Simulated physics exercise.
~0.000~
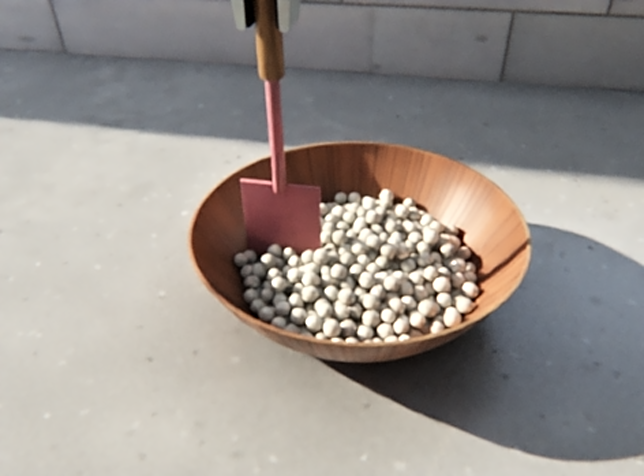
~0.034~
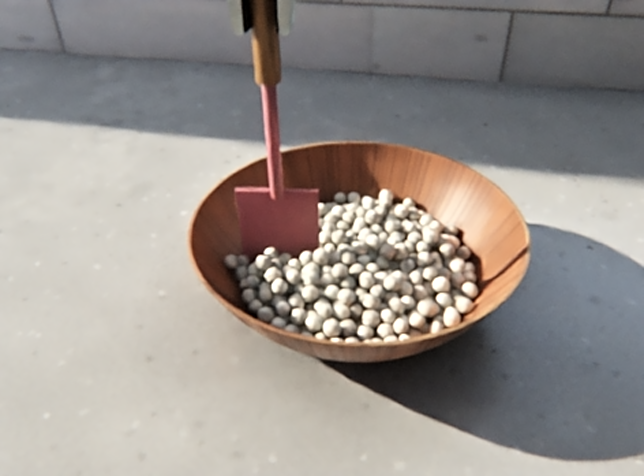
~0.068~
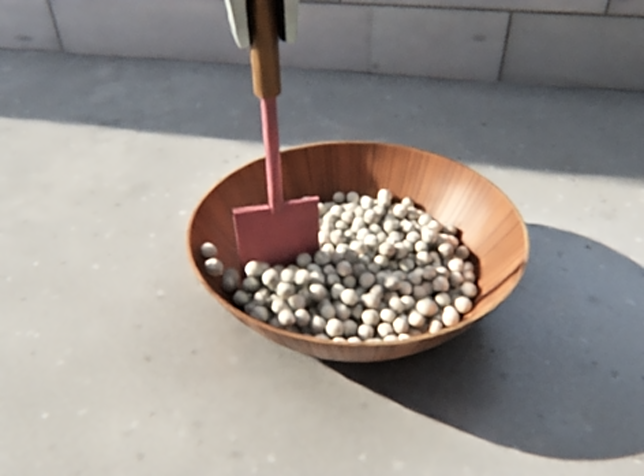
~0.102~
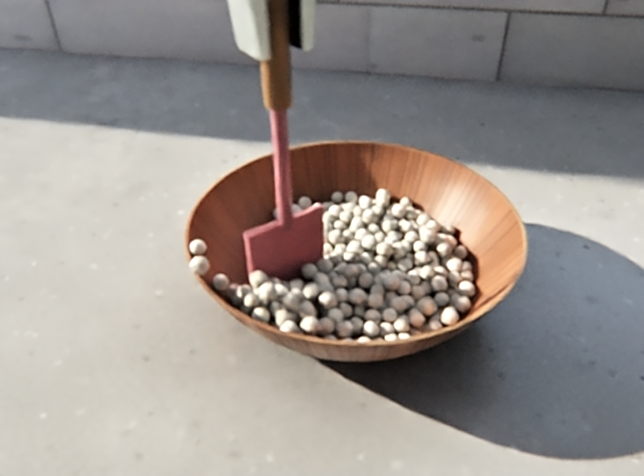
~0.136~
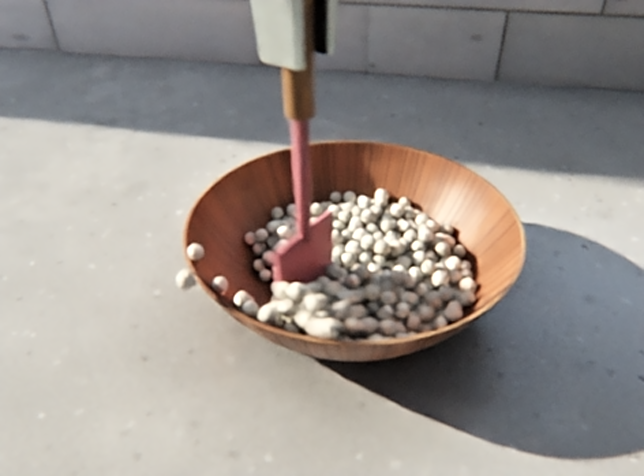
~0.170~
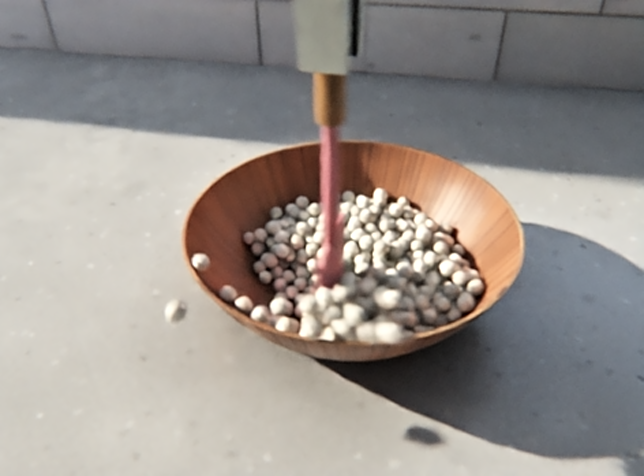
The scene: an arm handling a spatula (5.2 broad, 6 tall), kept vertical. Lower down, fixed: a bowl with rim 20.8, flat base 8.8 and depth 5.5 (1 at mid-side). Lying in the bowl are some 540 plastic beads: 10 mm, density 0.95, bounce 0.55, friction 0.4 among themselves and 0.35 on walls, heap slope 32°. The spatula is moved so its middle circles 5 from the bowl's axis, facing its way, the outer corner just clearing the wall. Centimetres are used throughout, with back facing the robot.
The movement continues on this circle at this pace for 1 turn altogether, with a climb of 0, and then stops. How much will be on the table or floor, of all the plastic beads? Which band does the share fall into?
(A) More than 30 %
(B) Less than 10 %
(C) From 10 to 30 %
(C) From 10 to 30 %.
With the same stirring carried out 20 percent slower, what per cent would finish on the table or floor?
Estimated share: About 10 per cent.
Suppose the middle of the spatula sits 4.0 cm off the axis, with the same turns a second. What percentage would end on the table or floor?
That would give close to 5 per cent.
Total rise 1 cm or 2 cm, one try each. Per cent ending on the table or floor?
Near 10 in a hundred, then near 5 in a hundred.
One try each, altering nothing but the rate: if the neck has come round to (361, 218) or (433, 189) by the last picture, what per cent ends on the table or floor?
It comes to roughly 25 per cent and then 50 per cent.
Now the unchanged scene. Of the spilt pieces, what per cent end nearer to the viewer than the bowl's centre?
Around 30 percent of it.
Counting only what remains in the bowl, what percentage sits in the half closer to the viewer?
Around 65 percent of it.
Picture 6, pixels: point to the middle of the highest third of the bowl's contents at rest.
About (278, 285).
After 0.35 s, 191° round, highest piece 8 above the table; 514 in the bowl, 12 on the table or floor, 12 in flight or on the tool.
After 0.53 s, 296° round, highest piece 8 above the table; 469 in the bowl, 52 on the table or floor, 17 in flight or on the tool.
After 0.82 s, 0° round, highest piece 6 above the table; 441 in the bowl, 97 on the table or floor.
After 1.52 s, 0° round, highest piece 5 above the table; 441 in the bowl, 97 on the table or floor.
At rest, 441 in the bowl, 97 on the table or floor. That is 18 % on the table or floor.
